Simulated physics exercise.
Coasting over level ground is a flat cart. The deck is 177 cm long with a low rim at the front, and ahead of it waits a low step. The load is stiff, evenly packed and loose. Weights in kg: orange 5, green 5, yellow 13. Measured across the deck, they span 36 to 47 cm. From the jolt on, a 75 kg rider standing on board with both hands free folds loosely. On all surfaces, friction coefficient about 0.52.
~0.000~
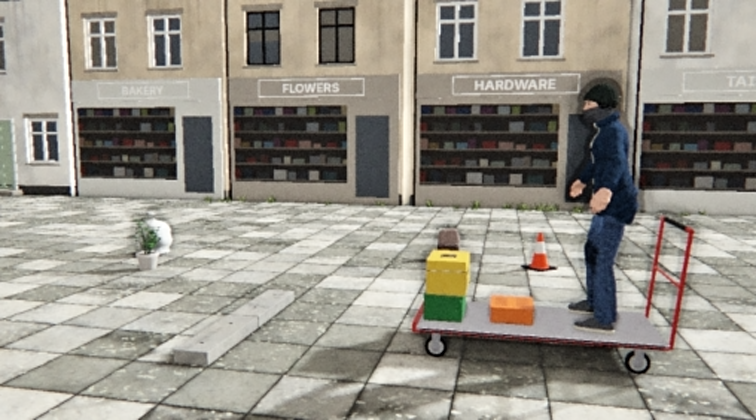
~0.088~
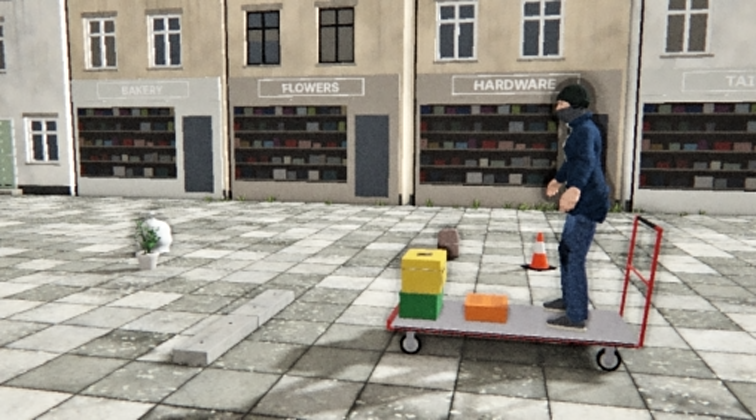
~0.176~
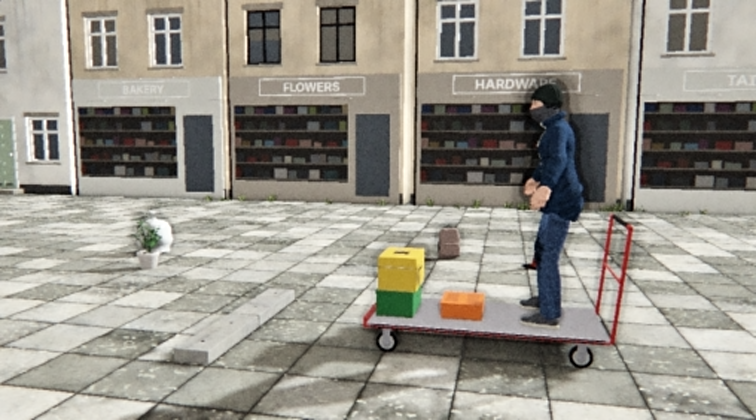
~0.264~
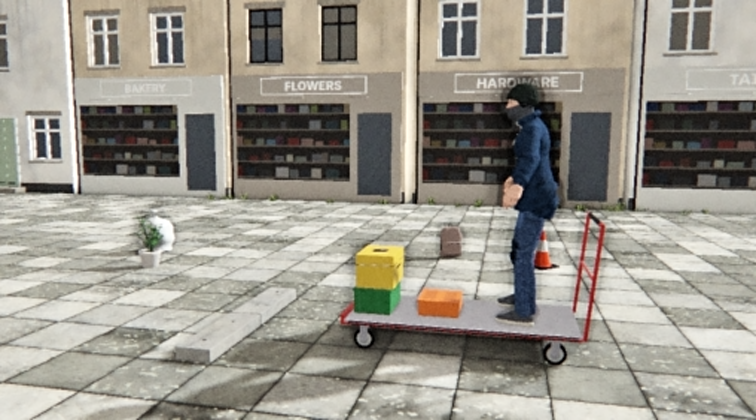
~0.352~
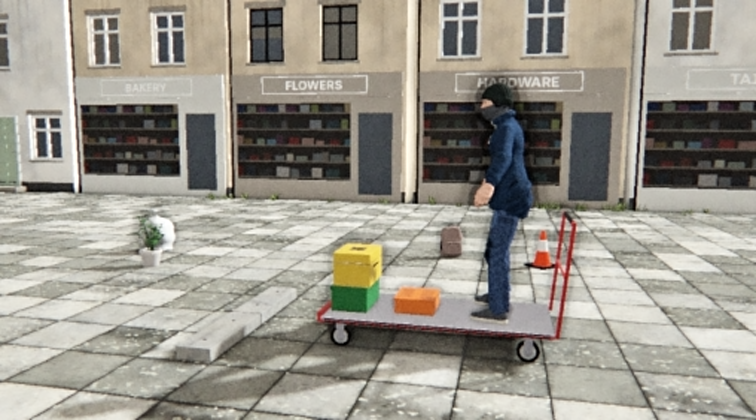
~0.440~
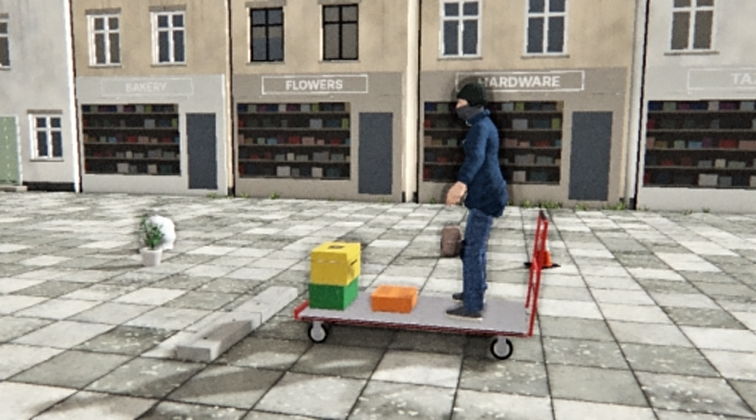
Flat cart carrying a standing masked person and yellow, green and orange boxes rolling left across a paved square past shopfronts.
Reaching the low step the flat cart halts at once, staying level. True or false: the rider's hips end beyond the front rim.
False.
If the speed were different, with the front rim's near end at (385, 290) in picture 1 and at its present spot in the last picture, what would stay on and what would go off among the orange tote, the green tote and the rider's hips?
Orange: Still aboard; green: Still aboard; hips: Still aboard.
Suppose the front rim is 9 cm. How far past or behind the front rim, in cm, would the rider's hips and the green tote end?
Hips 0 behind, green 20 behind.
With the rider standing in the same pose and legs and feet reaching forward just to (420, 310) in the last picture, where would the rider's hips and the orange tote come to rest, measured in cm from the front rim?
Then hips 10 past, orange 50 behind.
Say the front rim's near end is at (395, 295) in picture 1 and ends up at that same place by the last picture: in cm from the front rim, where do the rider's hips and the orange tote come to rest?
So the hips settle 100 cm short of the front rim, while the orange one stops 50 cm behind it.
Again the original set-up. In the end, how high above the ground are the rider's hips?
Around 55 centimetres up.
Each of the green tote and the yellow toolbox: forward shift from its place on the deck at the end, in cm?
I'd put the green one at around 0 cm and the yellow one at around 115 cm.
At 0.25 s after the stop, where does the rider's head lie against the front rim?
80 cm behind the rim.
Impact comes at 0.69 s.
After 0.94 s the rider's hips are 91 cm behind the rim, near (352, 221) in the last picture's view.
After 1.24 s the rider's hips are 54 cm behind the rim, near (309, 268) in the last picture's view.
After 1.69 s the rider's hips are 31 cm behind the rim, near (284, 263) in the last picture's view.
At rest, 2.8 s, past the rim, yellow toolbox; behind it, orange tote, green tote and the rider's hips.
